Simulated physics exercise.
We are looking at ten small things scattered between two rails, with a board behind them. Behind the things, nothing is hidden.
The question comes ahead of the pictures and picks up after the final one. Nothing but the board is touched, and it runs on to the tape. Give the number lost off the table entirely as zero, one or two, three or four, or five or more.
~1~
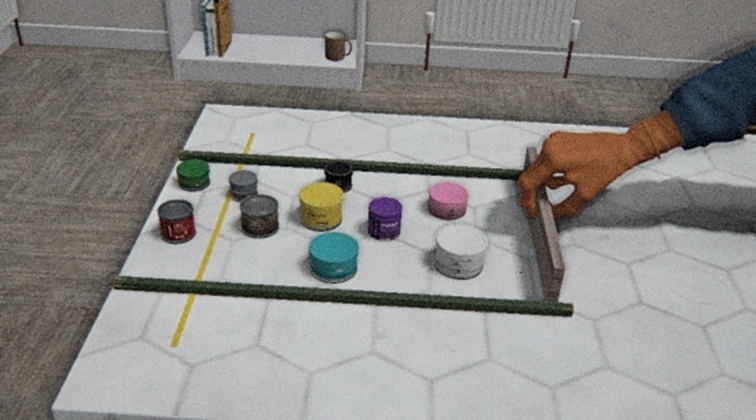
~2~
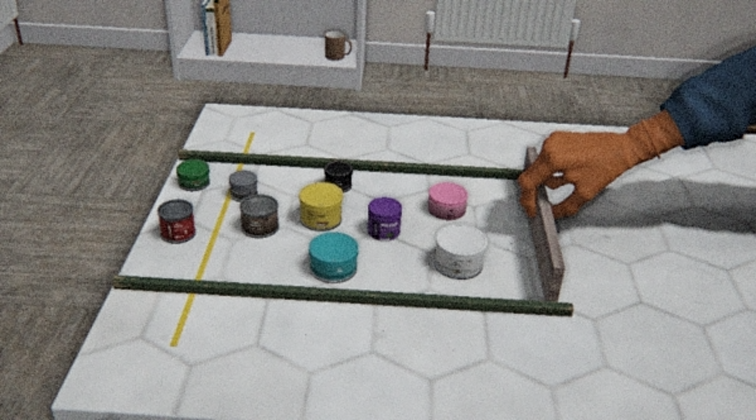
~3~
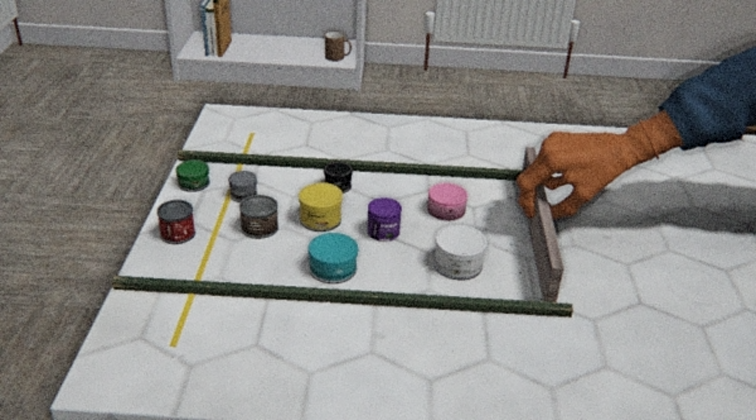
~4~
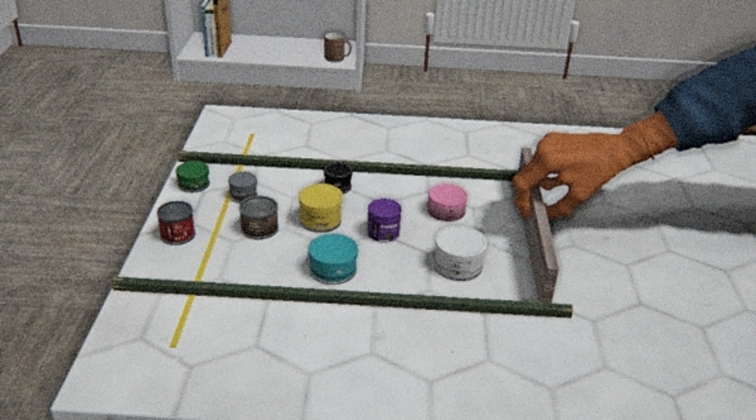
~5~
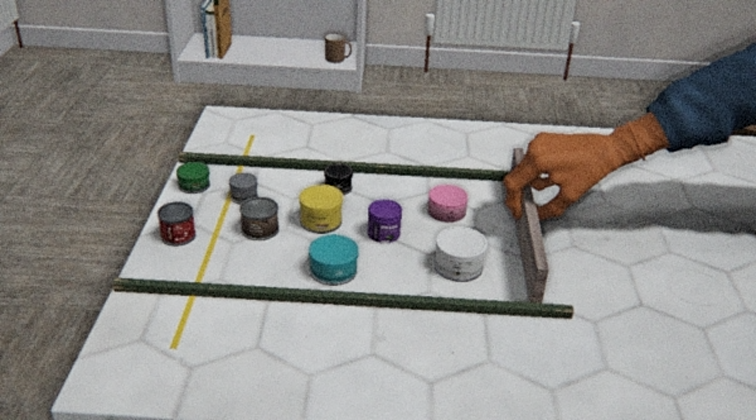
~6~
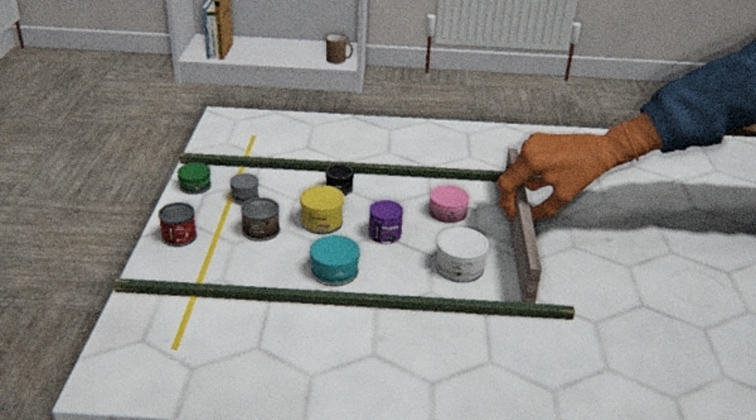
I predict exactly one or two will slip off.
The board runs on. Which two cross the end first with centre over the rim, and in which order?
Red tin and then green tin.
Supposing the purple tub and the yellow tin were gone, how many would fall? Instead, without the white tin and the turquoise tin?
Try one: 0; try two: 1.
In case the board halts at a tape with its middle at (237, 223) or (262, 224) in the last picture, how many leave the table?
Ending up on the floor: First try 1, second try 0.
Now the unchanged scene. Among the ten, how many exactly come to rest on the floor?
The total comes to 2.
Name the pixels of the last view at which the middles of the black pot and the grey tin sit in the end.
The black pot ends up near (224, 169), and the grey tin near (187, 177).
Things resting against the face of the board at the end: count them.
It's 4.
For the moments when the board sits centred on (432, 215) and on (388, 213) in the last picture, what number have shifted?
The number moved is 2 and then 4.
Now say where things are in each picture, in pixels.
In the first frame, green tin (194, 175); red tin (177, 222); grey tin (244, 187); board (541, 219); tape (221, 219).
In the second frame, red tin (177, 221); black pot (339, 177).
In the third frame, grey tin (243, 187); turquoise tin (333, 258).
In the fourth frame, green tin (193, 177); pink tub (447, 202).
In the fifth frame, red tin (177, 224); brown tin (260, 219).
In the sixth frame, green tin (195, 179); red tin (178, 224); grey tin (245, 189); board (520, 220); tape (222, 222).
Soon after, none off yet; green tin at rest near (195, 179); red tin at rest near (178, 224); grey tin at rest near (245, 189).
Then, none off yet; green tin at rest near (195, 179); red tin at rest near (174, 224); grey tin moved a little near (232, 185).
By the end, the number that fall off is one or two; fallen, red tin and green tin.
